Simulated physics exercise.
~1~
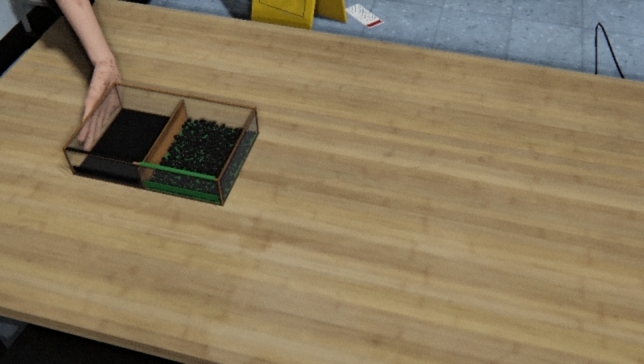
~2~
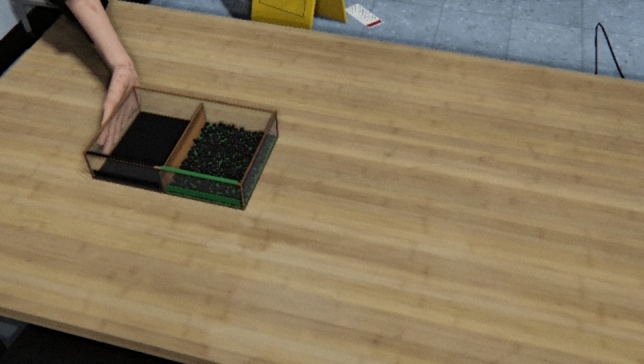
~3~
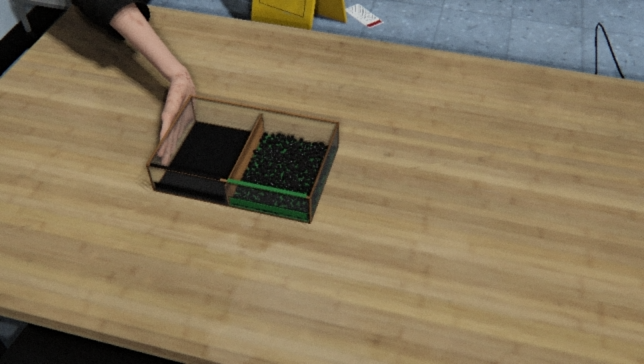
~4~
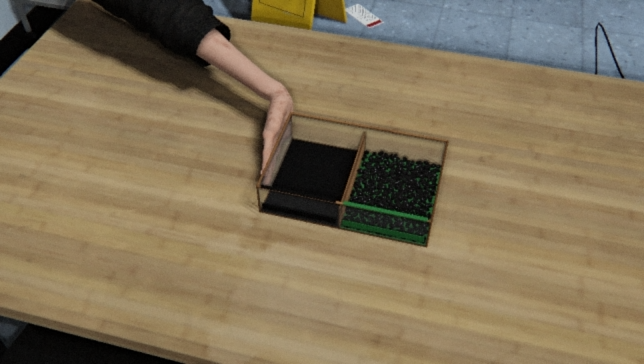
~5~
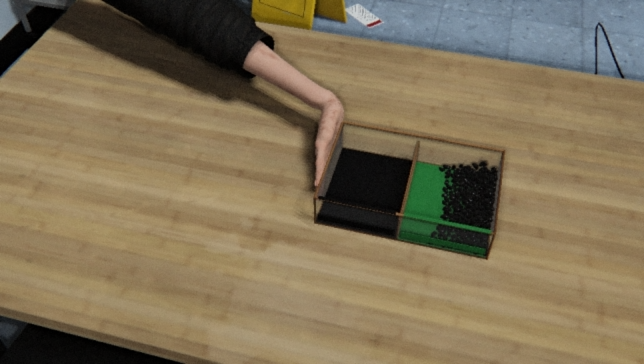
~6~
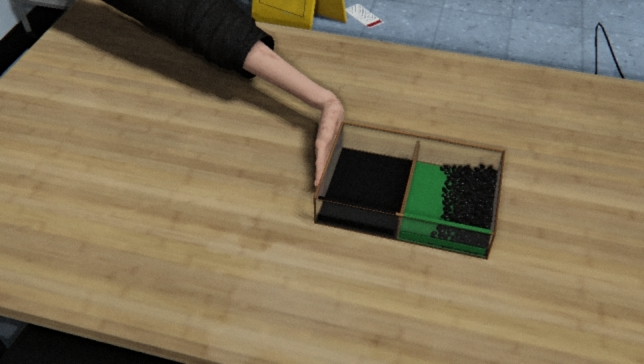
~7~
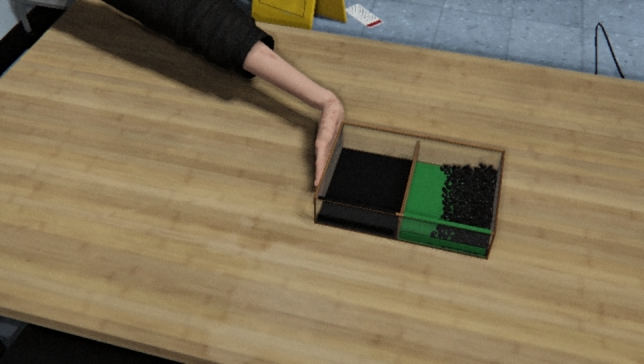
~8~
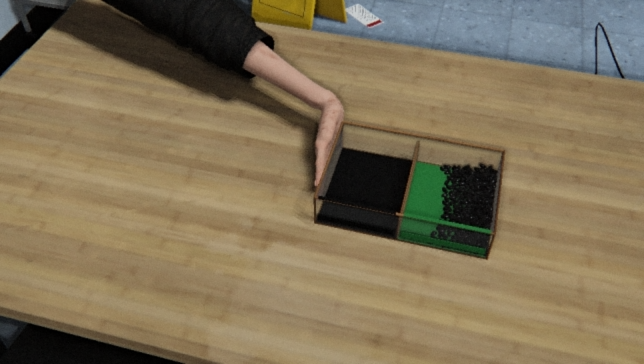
A hand pushes a divided tray right and stops, leaving black beans bunched rightward on green.
